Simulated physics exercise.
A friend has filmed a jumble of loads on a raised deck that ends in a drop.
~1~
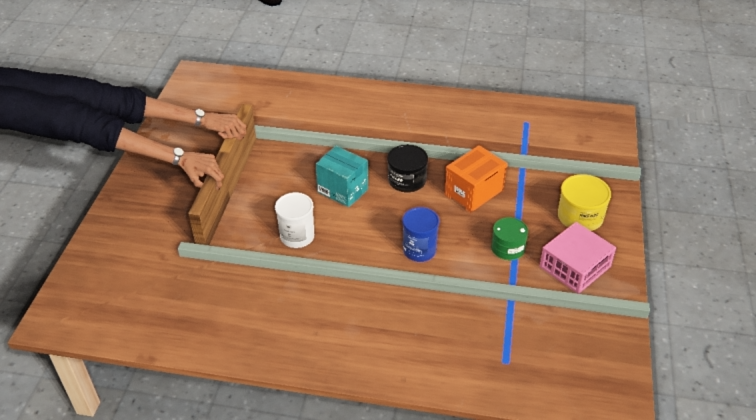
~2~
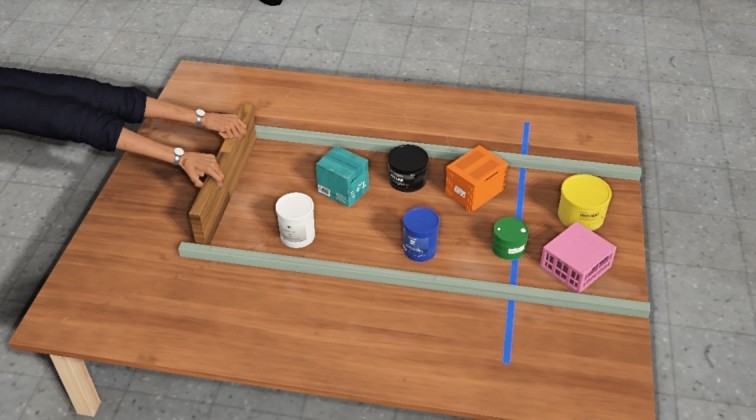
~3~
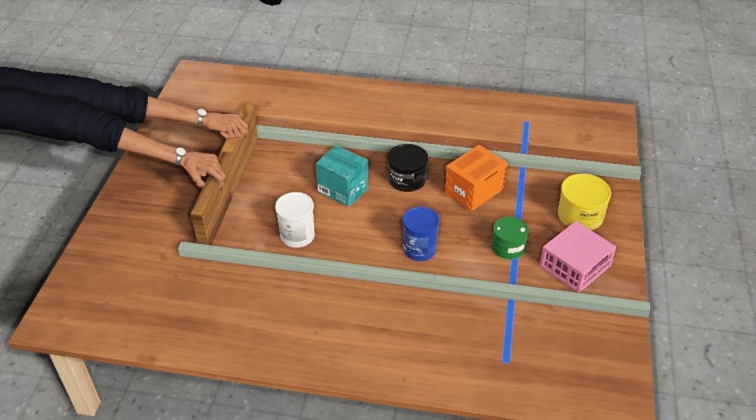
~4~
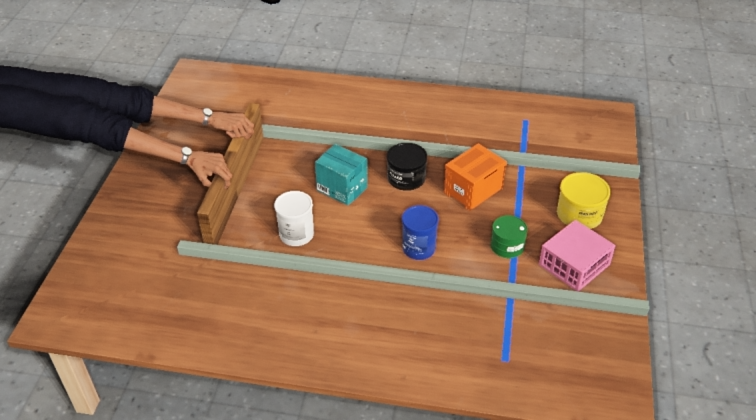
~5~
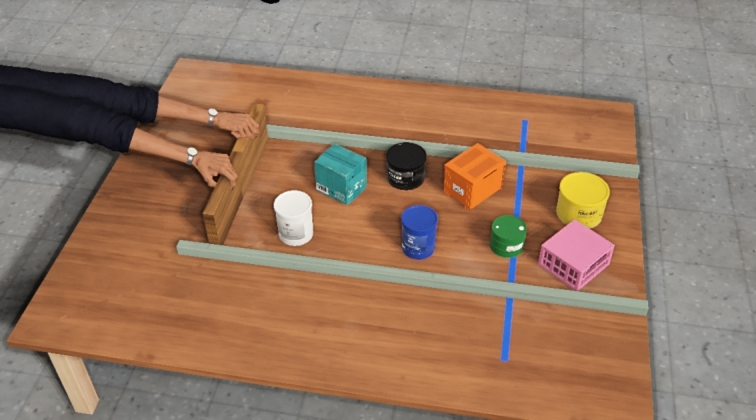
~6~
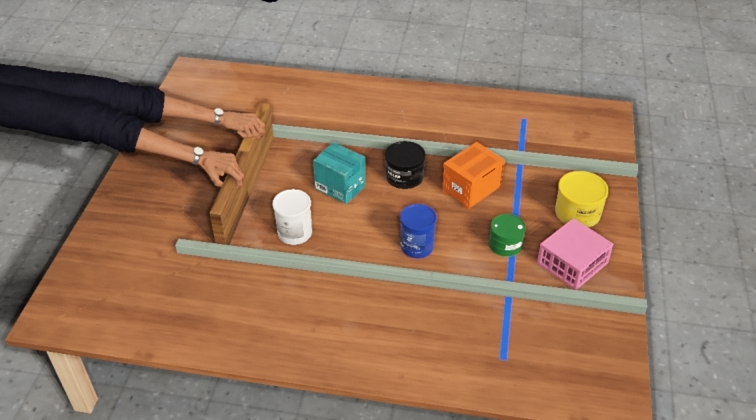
On a brown wooden table over a grey tiled floor, seen from above at an angle, two pale green rails run across the top. Between them sit a white pail, turquoise box, black pail, blue pail and orange tote, with a green canister, yellow pail and pink crate near a blue tape line at right. Two hands slide a wooden plank slightly rightward while the objects stay put and the view drifts barely.
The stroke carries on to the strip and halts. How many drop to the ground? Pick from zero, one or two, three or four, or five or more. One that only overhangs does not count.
As it turns out, the number that fall off is zero.
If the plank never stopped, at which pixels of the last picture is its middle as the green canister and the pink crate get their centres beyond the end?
About (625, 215), and (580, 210) for the other.
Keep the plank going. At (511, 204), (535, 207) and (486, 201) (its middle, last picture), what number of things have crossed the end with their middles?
In that order 0, 0 and 0.
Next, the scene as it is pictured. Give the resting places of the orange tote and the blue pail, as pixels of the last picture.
About (579, 188), and the other about (569, 268).
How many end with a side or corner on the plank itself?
In contact: 4.
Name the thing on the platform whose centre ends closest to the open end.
Foremost is the yellow pail.
Soon after, none off yet; yellow pail at rest near (581, 200); pink crate at rest near (575, 254); green canister at rest near (507, 235).
At rest, the number that fall off is zero.
